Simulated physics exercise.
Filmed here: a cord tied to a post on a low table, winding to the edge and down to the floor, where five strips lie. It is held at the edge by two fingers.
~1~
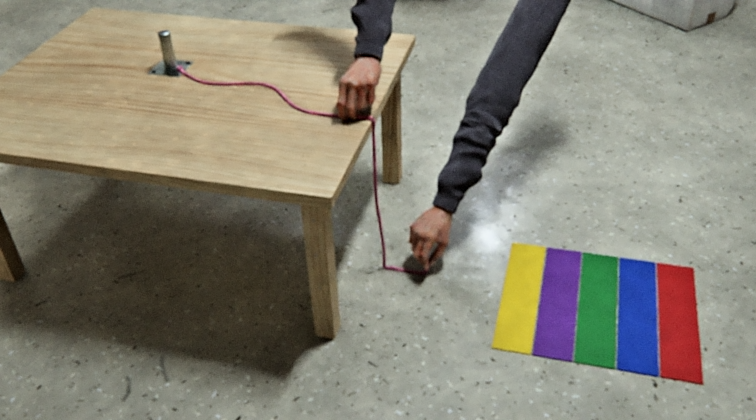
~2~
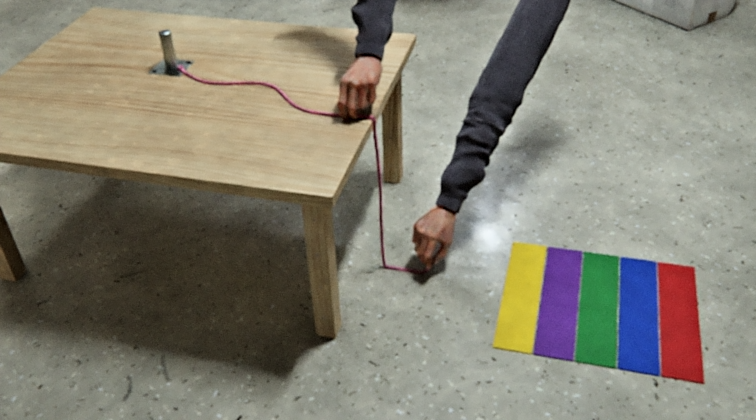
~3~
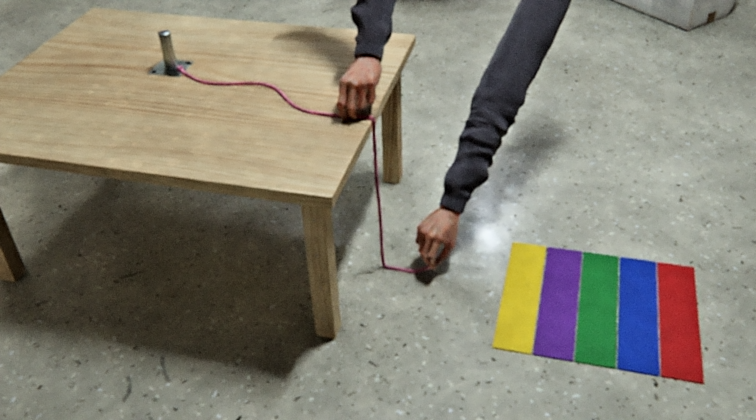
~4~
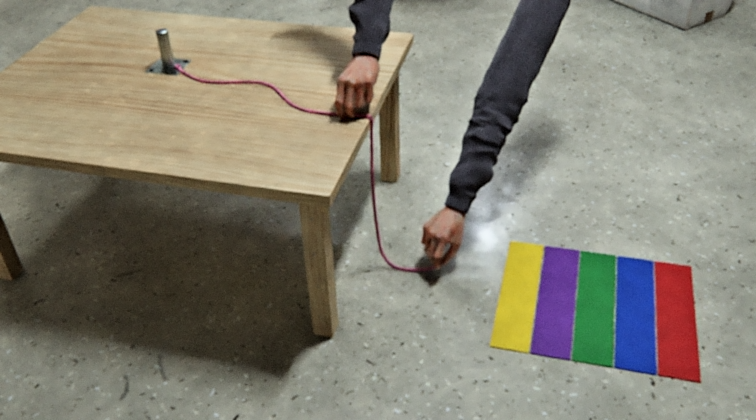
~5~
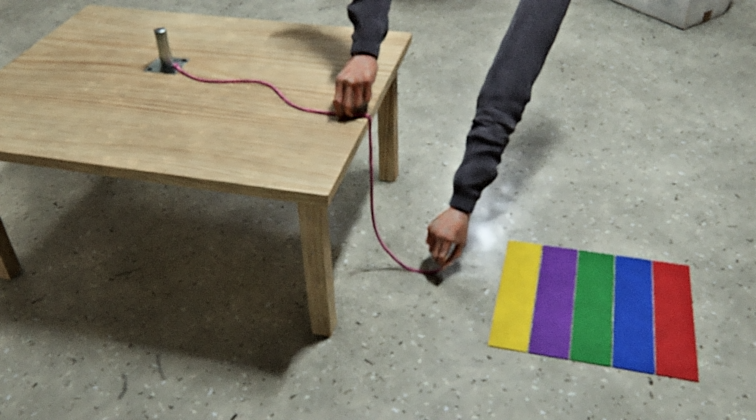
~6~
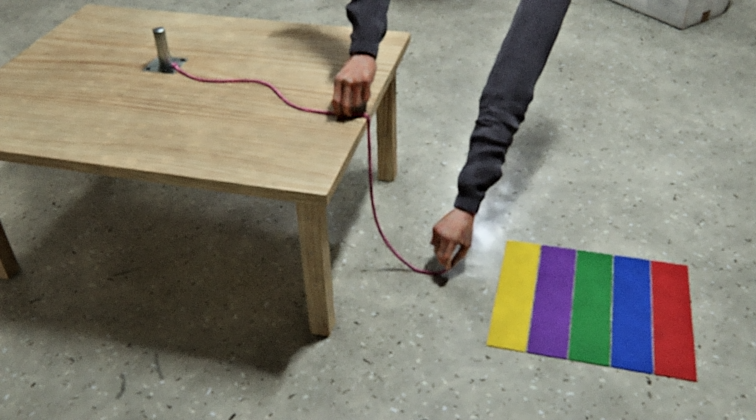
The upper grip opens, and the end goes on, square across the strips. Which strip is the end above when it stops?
The purple one.
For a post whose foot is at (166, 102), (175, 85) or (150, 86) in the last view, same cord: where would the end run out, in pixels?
Approximate pixels in order: (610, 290), (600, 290), (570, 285).
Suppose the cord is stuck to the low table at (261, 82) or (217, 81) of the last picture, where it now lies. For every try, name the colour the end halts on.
Going one at a time, you'd get purple and then purple.
Soon after, end near (496, 272); short of the strips.
After that, end near (536, 278); over yellow.
At the stop, end near (559, 282); over purple. The purple one.
